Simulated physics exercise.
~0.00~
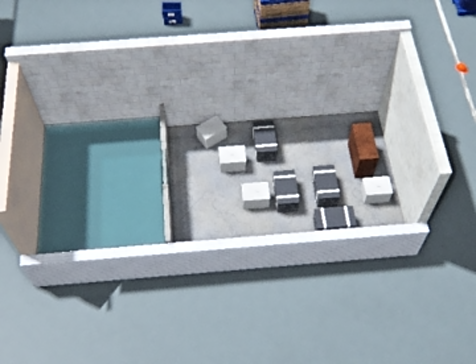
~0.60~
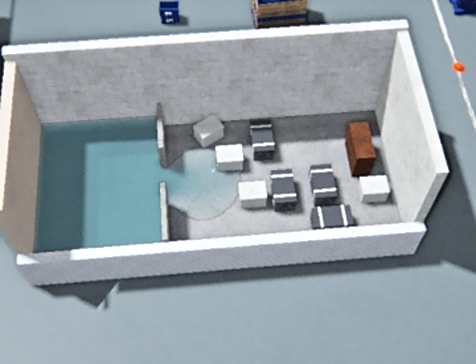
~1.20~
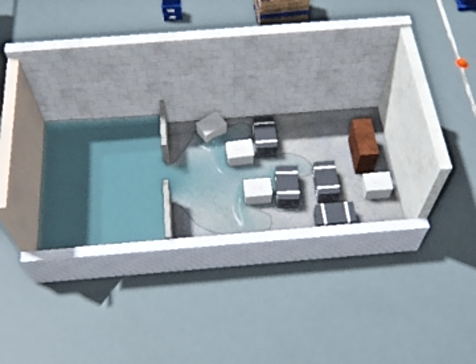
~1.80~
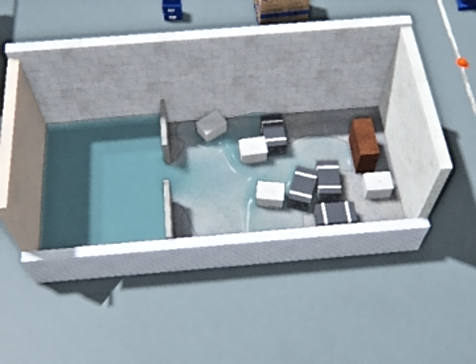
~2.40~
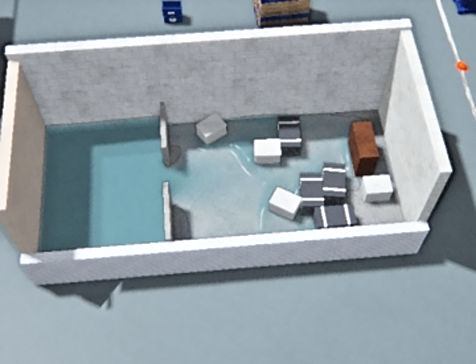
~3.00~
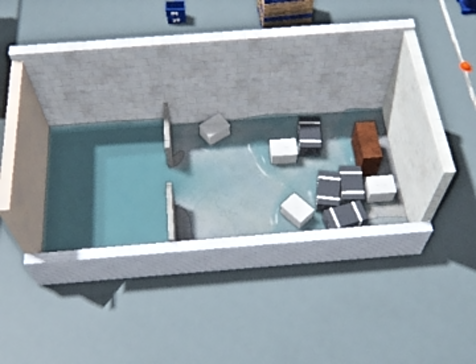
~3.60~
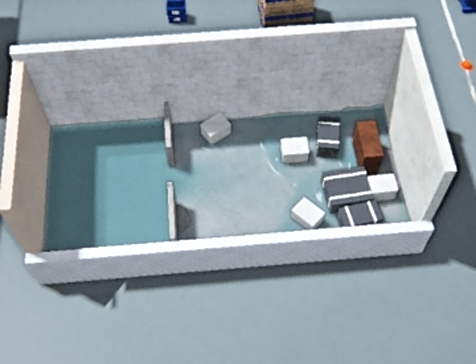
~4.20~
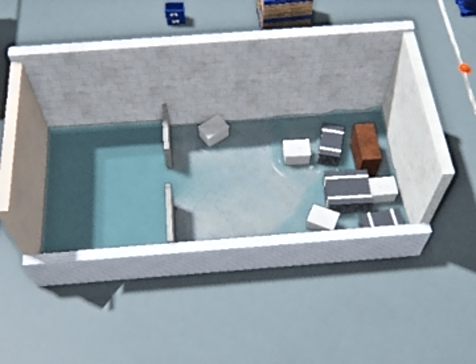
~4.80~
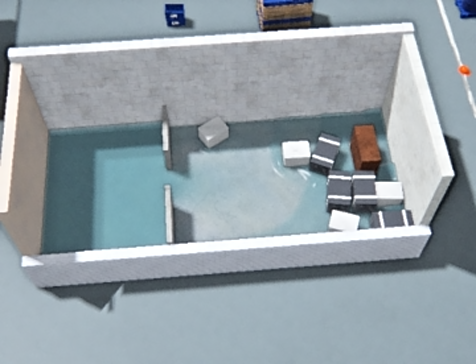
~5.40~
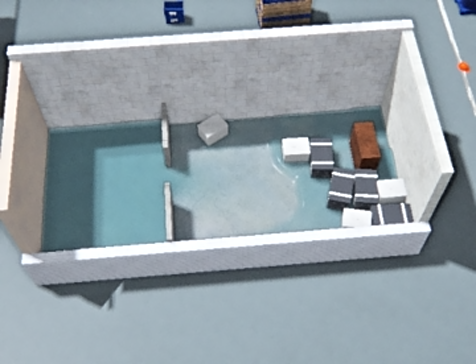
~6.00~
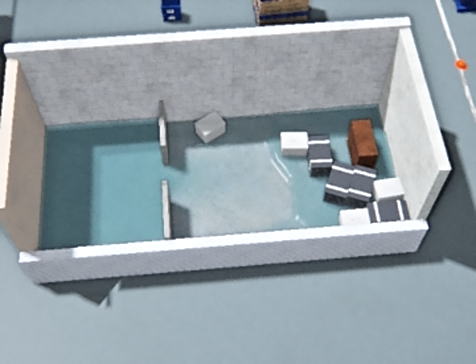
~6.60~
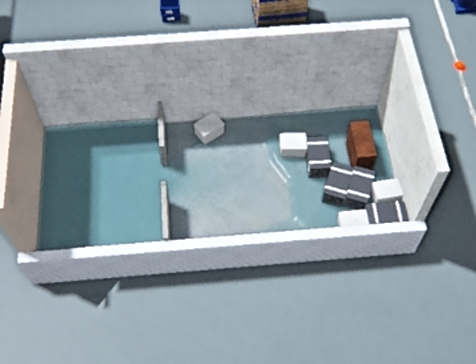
A roofless grey-walled store is seen from high above, its left end holding teal water behind a thin inner wall. To the right, on a dry floor, stand white boxes, dark grey trunks with pale bands and a reddish-brown chest near the far wall, with a tilted grey block beside the partition. A gap opens in the partition and water spills through, fanning across the floor. It pushes the nearer boxes and trunks rightward, bunching them against those beyond. At the end, shallow water covers the room and the pieces sit crowded at the right, while the grey block remains by the partition.
